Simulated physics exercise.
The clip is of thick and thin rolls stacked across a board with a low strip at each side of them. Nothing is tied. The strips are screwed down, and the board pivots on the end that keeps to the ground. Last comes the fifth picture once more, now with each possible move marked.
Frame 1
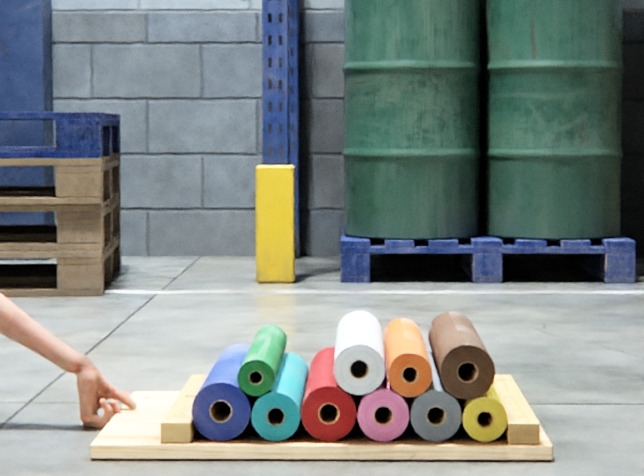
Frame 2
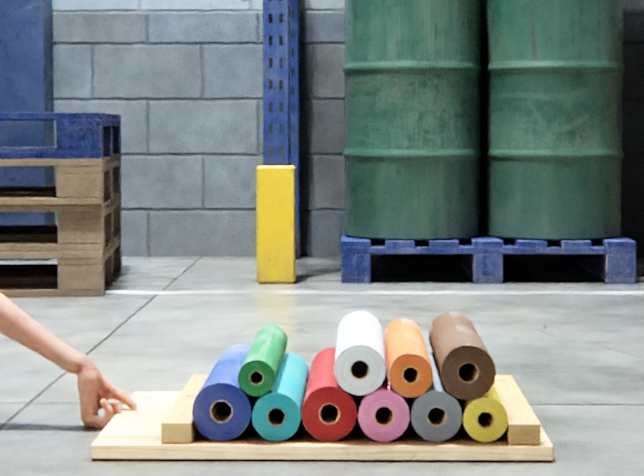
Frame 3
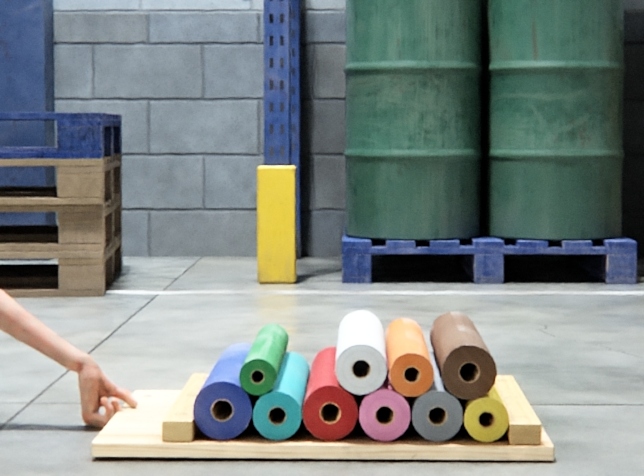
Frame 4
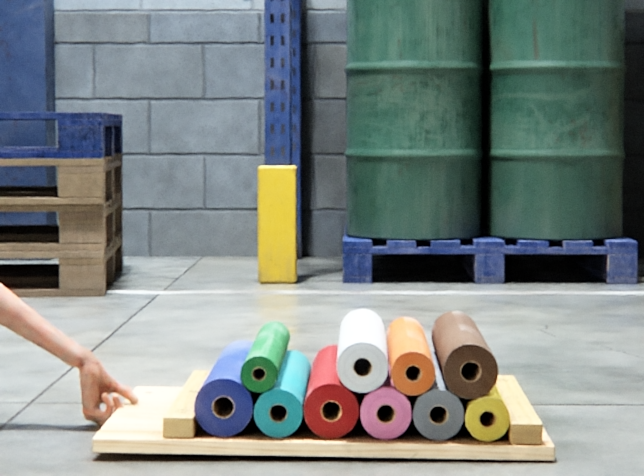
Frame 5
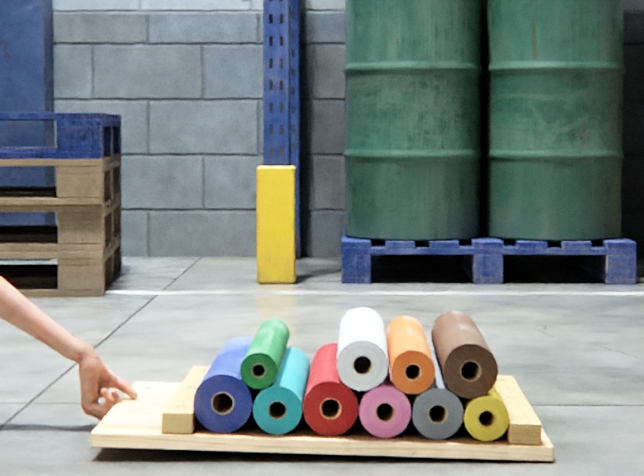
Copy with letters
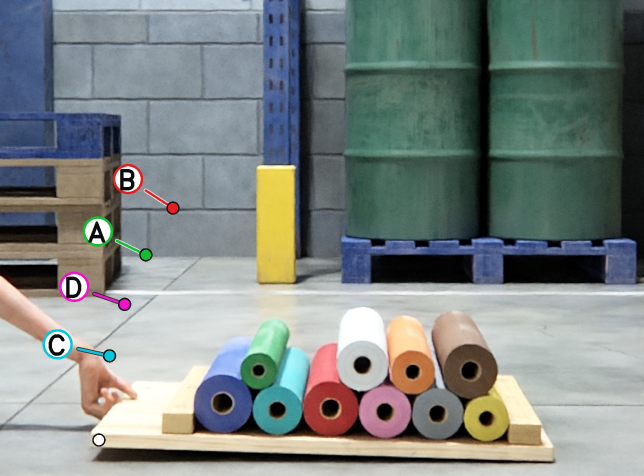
We see coloured rolls stacked in two layers between wooden strips on a board on a warehouse floor, almost still at first, before a hand at the left lifts that end of the board very slightly.
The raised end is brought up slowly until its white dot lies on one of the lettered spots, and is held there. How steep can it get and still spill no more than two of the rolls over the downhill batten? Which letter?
The answer is mark A.
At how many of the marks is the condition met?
Three of the four.
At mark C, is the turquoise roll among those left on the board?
Yes, with C.
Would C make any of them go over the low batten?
No, at C.
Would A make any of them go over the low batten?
At A: Yes.
On the marked copy, A at (146, 255); B at (173, 208); C at (110, 356); D at (125, 304); the white dot at (99, 440).
Taking A. A third of the way, board at 16°.
Two thirds of the way, board at 26°.
When it is over, board at 26°, one over the low batten (brown).
As for the rest, B four over the low batten (brown, orange, white, green); C none over the low batten; D none over the low batten.
